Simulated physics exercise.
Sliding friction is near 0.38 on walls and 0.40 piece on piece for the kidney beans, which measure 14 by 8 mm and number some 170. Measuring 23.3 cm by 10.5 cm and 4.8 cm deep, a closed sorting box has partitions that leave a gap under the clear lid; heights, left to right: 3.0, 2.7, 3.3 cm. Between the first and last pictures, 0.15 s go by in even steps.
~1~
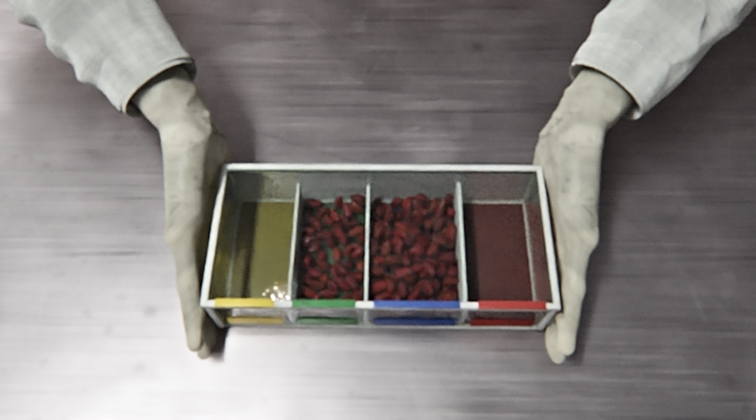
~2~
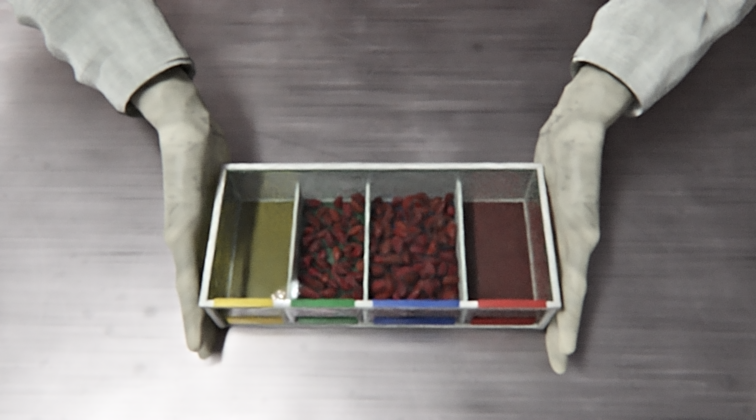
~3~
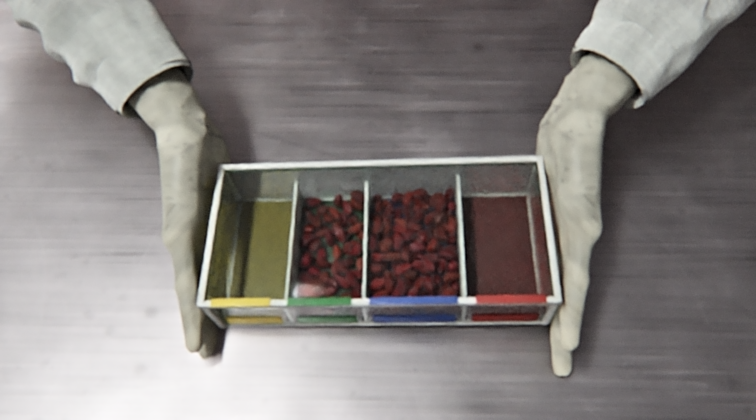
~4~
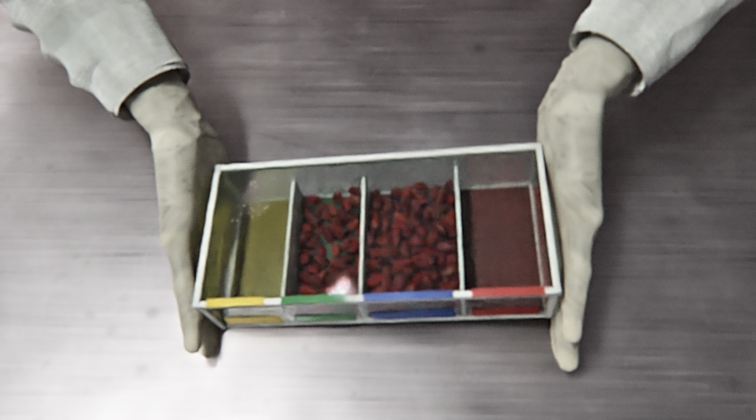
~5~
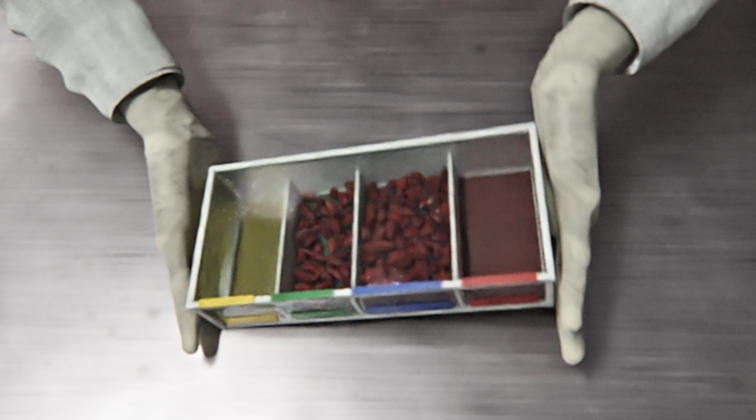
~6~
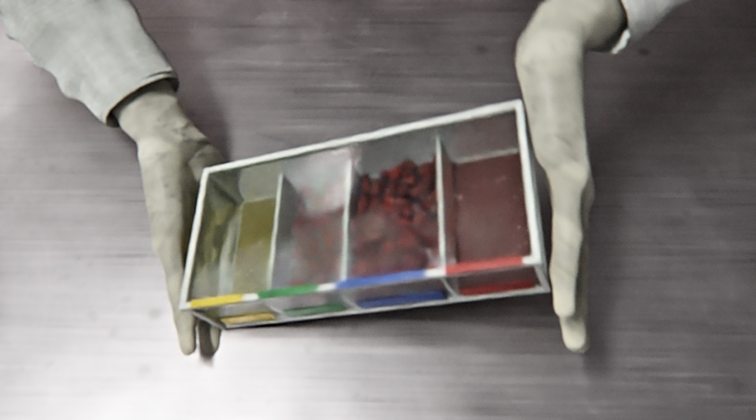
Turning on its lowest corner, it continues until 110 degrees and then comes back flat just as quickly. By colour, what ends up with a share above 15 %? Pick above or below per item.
Red = below; blue = below; green = above; yellow = above.
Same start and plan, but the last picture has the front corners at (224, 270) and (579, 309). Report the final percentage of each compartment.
Red 25 %, blue 75 %, green 0 %, yellow 0 %.
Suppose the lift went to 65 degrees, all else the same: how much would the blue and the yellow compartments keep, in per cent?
Result - blue 35 %, yellow 15 %.
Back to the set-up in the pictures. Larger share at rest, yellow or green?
Yellow comes out ahead.
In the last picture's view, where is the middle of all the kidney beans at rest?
Estimated resting centre: Around (276, 255).
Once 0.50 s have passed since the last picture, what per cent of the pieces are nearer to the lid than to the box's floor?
About 80 per cent.
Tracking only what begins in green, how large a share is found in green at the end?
Close to 20 in a hundred.
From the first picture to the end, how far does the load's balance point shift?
8.0 cm or thereabouts.
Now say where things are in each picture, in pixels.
The first picture shows box tilt 0 degrees, front corners at (208, 301) and (553, 304); blue 70 %, green 30 %.
The second picture shows box tilt 1 degrees, front corners at (207, 302) and (554, 303).
The third picture shows box tilt 3 degrees, front corners at (204, 302) and (554, 298), lowest corner left back.
The fourth picture shows box tilt 8 degrees, front corners at (200, 302) and (553, 289), lowest corner left back.
The fifth picture shows box tilt 14 degrees, front corners at (194, 303) and (547, 275), lowest corner left back.
The sixth picture shows box tilt 20 degrees, front corners at (187, 304) and (534, 258), lowest corner left back; blue 70 %, green 30 %.
Then, 0.50 s after the last picture, tilt 110 degrees; blue 40 %, green 40 %, yellow 20 %.
Then, 0.83 s after the last picture, tilt 48 degrees; blue 5 %, green 25 %, yellow 70 %.
Then, 1.26 s after the last picture, tilt 0 degrees; blue 5 %, green 25 %, yellow 70 %.
In the end, red 0 %, blue 5 %, green 25 %, yellow 70 %.
